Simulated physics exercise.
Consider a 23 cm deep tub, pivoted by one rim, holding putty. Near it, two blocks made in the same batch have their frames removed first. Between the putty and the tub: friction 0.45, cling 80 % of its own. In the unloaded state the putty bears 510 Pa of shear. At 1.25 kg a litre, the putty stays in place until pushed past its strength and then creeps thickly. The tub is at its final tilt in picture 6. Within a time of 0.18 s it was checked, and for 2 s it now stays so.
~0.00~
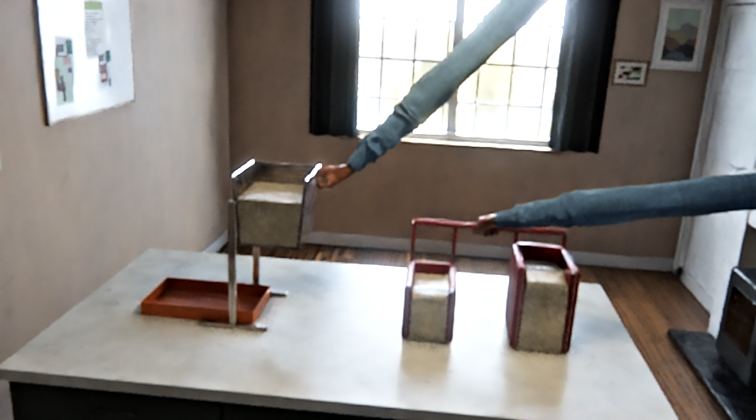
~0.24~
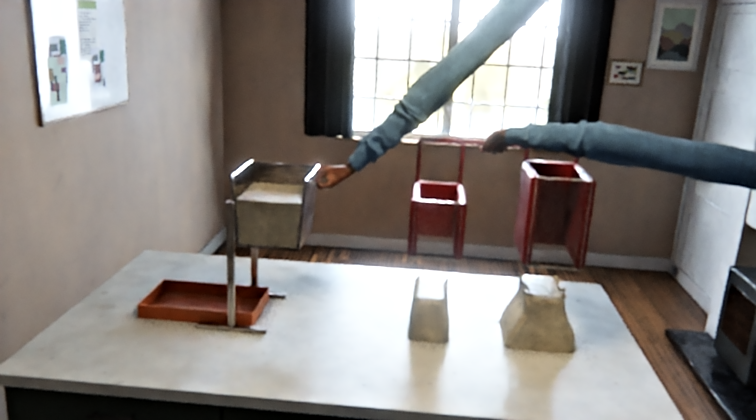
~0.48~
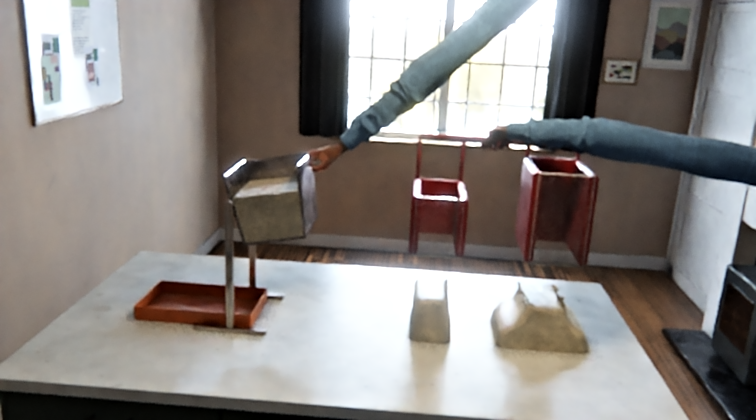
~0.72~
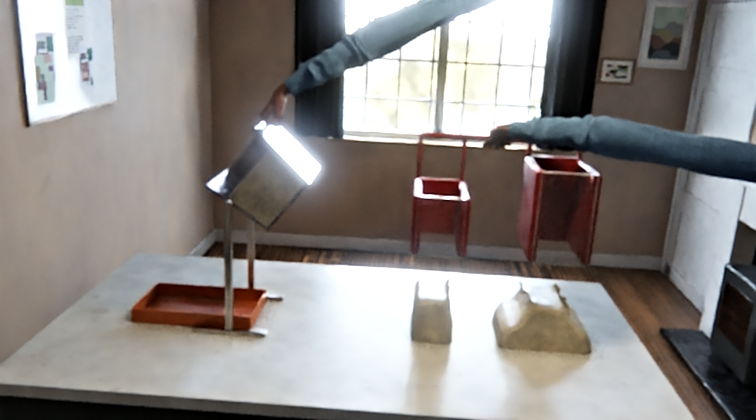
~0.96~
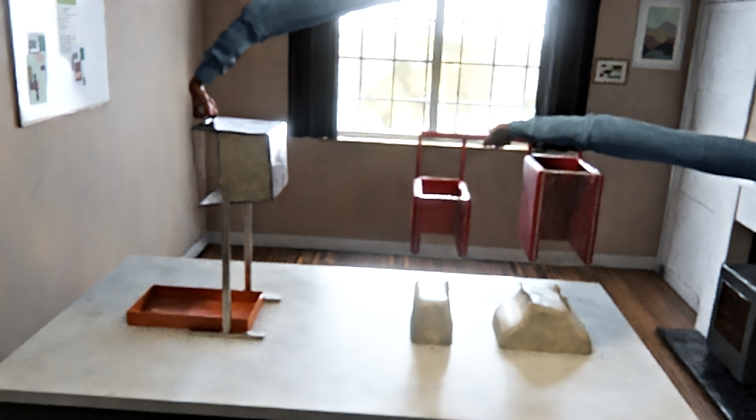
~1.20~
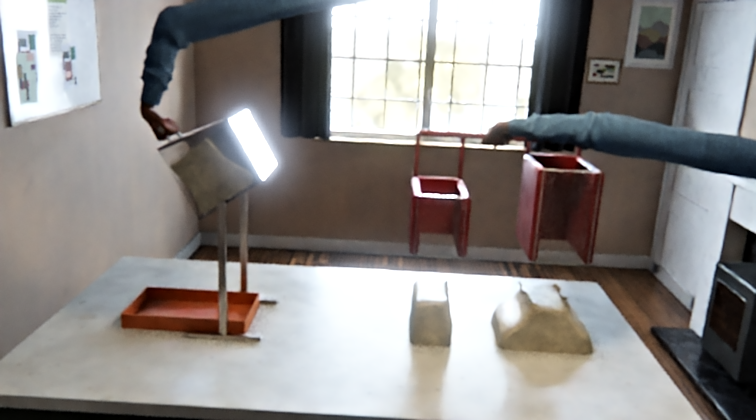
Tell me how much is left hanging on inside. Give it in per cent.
Roughly 0 % is left.
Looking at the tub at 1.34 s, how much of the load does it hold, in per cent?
Around 35 per cent.
After 1.34 s, the tub is at 120 degrees and holds 37 %.
After 1.51 s, the tub is at 120 degrees and holds 0 %.
After 1.68 s, the tub is at 120 degrees and holds 0 %.
After 1.85 s, the tub is at 120 degrees and holds 0 %.
After 3.20 s, the tub is at 120 degrees and holds 0 %.
